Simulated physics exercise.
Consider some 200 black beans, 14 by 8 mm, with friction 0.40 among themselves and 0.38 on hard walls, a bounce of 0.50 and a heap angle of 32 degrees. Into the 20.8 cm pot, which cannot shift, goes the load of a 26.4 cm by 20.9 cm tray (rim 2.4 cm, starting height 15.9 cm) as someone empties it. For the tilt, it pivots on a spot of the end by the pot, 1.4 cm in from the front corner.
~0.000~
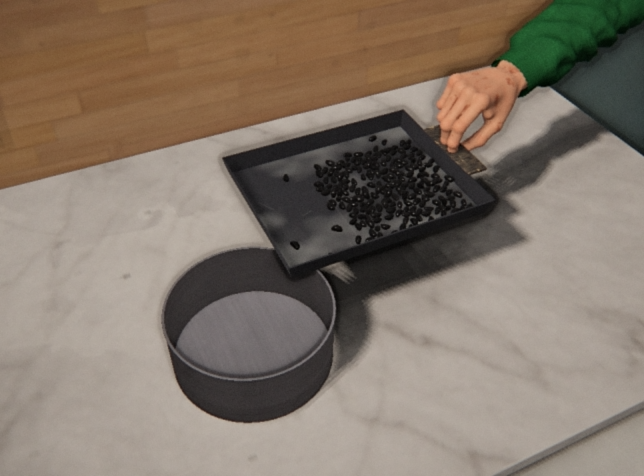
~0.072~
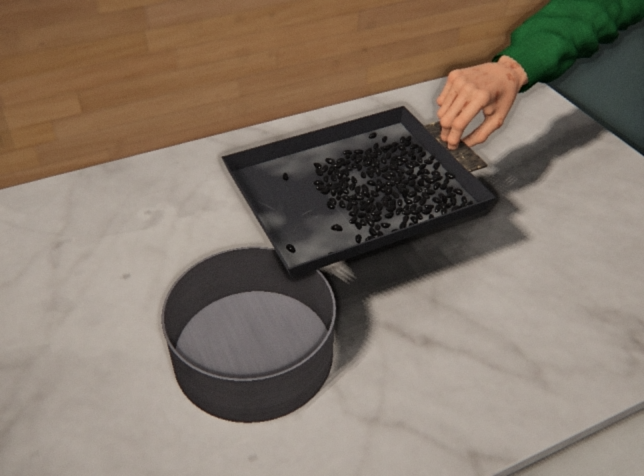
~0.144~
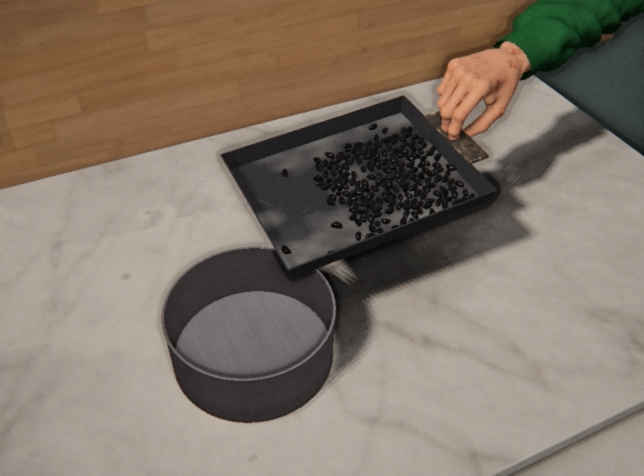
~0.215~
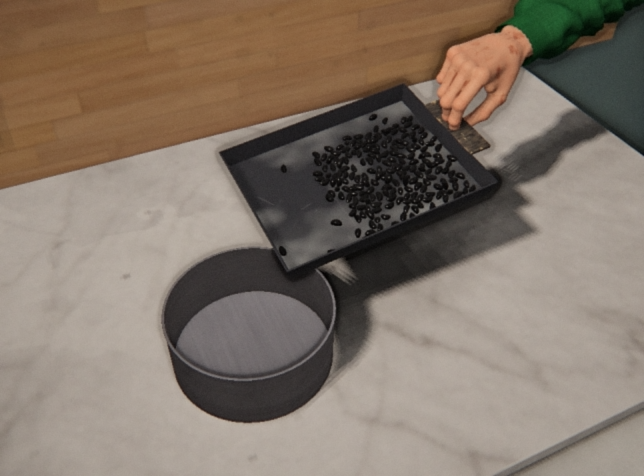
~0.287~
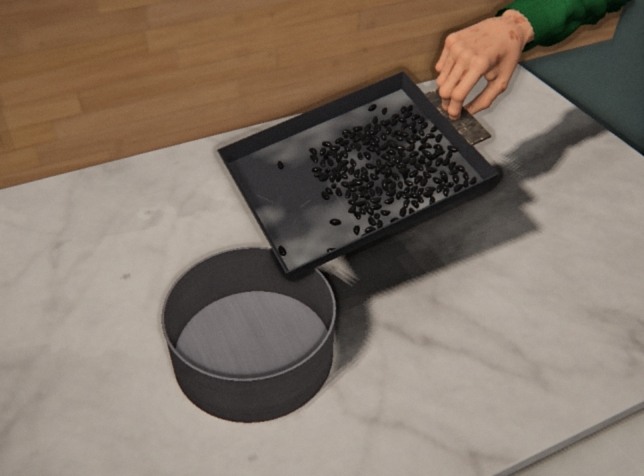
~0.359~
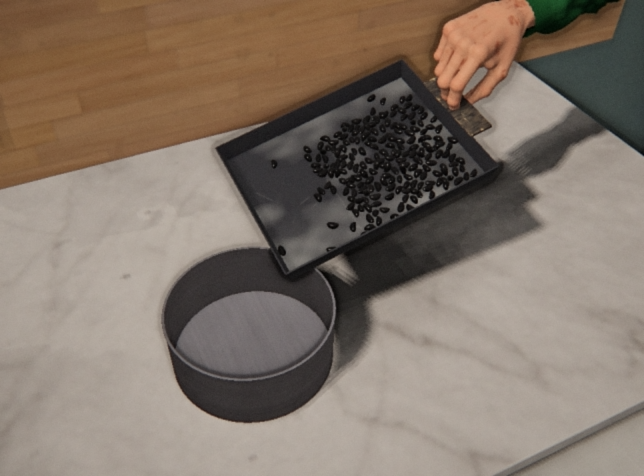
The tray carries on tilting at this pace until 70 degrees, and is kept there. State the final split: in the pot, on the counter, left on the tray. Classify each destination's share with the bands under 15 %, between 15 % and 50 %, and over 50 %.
Pot: Over 50 %; counter: Under 15 %; tray: Between 15 % and 50 %.
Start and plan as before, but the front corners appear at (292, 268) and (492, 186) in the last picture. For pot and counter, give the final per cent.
Pot 35 % / counter 30 %.
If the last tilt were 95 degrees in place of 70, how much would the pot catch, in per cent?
In that case it comes to about 100 in a hundred.
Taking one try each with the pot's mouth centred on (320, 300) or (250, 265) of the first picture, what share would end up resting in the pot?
About 45 and 25 per cent.
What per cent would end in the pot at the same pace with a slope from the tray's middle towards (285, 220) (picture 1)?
About 30 per cent.
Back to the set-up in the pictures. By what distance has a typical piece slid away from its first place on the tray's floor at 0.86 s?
About 11 cm.
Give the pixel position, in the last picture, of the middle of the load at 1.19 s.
Load centre est.: (284, 233) px.
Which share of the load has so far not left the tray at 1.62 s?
About 80% of the load.
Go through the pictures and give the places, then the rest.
Tray tilt 0 degrees, front corners at (292, 263) and (487, 198); middle of the pieces at (390, 187); pot at (249, 307), in the first picture.
Tray tilt 1 degrees, front corners at (292, 263) and (488, 196); middle of the pieces at (390, 184), in the second picture.
Tray tilt 4 degrees, front corners at (291, 264) and (489, 188), lowest corner left front; middle of the pieces at (391, 178), in the third picture.
Tray tilt 8 degrees, front corners at (290, 265) and (490, 180), lowest corner left front; middle of the pieces at (391, 171), in the fourth picture.
Tray tilt 12 degrees, front corners at (289, 266) and (491, 172), lowest corner left front; middle of the pieces at (391, 165), in the fifth picture.
Tray tilt 16 degrees, front corners at (288, 267) and (491, 165), lowest corner left front; middle of the pieces at (379, 162); pot at (249, 307). Its pace works out near 50 degrees a second, in the sixth picture.
After 0.86 s, tilt 42 degrees; the tray holds 100 %, the pot 0 %.
After 1.19 s, tilt 59 degrees; the tray holds 95 %, the pot 5 %.
After 1.62 s, tilt 70 degrees; the tray holds 80 %, the pot 20 %.
By 3.4 s all is still; pot 60 %, counter 0 %, tray 35 %.
